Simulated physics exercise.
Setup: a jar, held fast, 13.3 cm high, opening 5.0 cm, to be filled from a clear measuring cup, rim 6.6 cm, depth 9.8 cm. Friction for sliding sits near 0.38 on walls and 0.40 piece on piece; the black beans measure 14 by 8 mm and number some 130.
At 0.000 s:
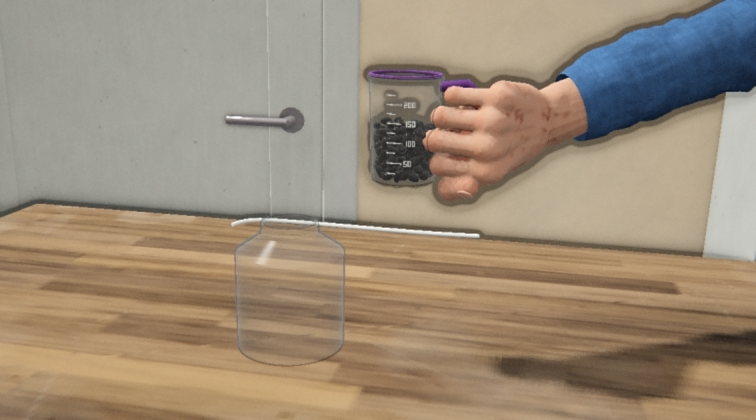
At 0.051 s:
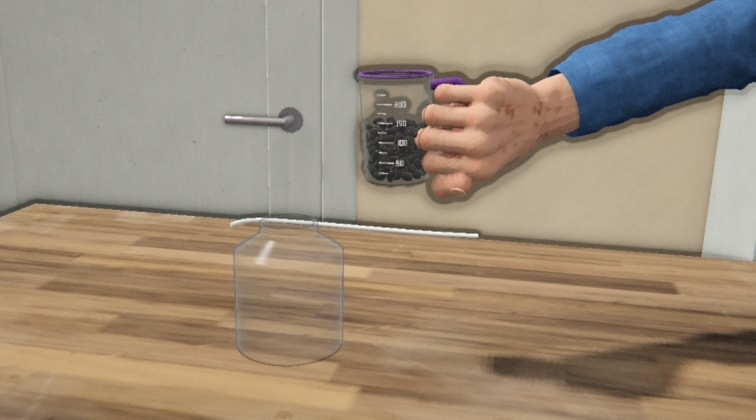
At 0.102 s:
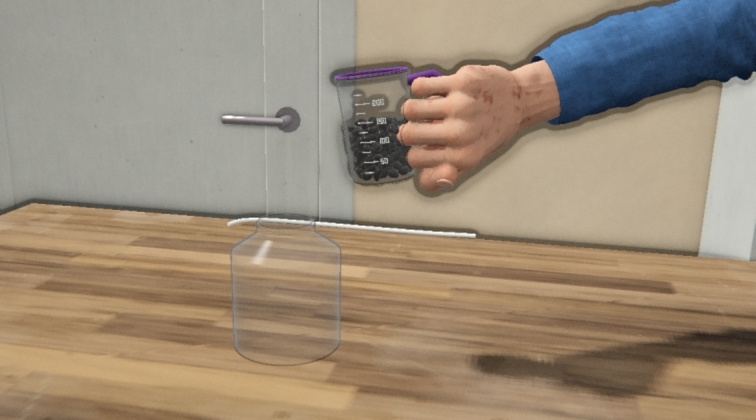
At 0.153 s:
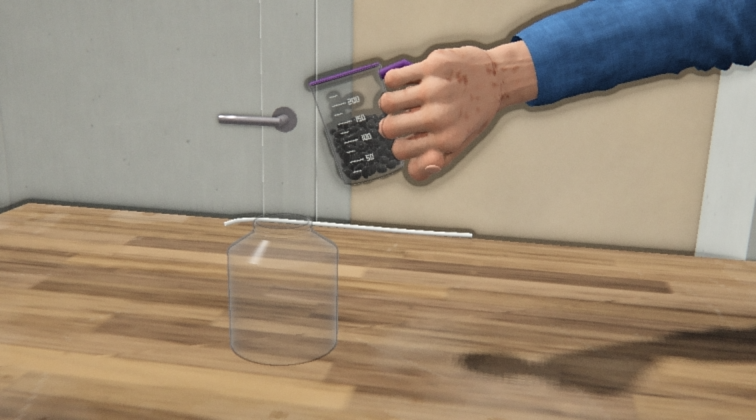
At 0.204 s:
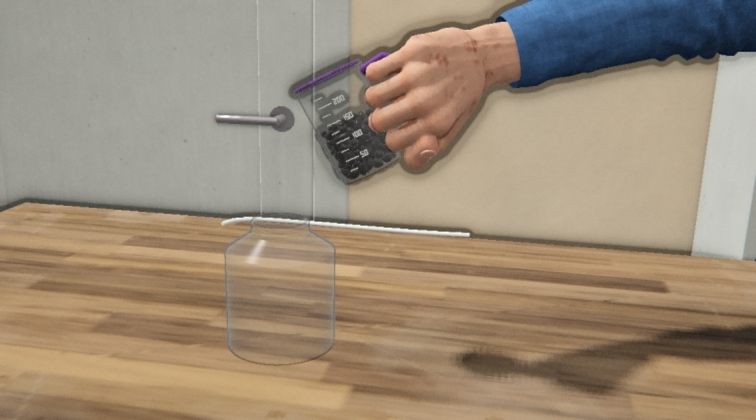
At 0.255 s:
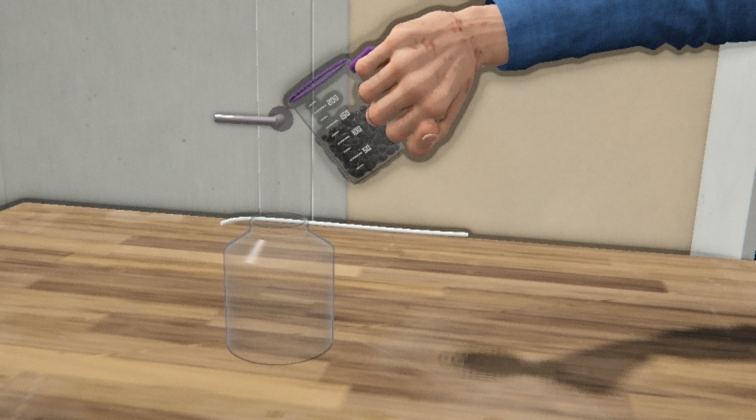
A hand in a blue sleeve holds a clear measuring cup of black beans upright by its handle, above a wooden table and to the right of an empty clear jar. It carries the cup a short way left, then tilts it steadily leftward, the purple rim dipping as the jar stays in place.
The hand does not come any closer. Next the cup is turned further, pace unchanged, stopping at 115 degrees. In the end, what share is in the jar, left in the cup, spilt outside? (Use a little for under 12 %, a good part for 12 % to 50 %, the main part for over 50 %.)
Jar: The main part. Still above: A little. Spilt: A little.
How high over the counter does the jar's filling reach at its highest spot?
3.0 cm.
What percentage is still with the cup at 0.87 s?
Close to 50 per cent of the load, I'd guess.
After 0.46 s, tilt 77 degrees; the cup holds 100 %, the jar 0 %.
After 0.60 s, tilt 104 degrees; the cup holds 100 %, the jar 0 %.
Then, at 0.87 s, tilt 115 degrees; the cup holds 50 %, the jar 25 %.
In the end, at 1.7 s, jar 100 %, still above 0 %, spilt 0 %.
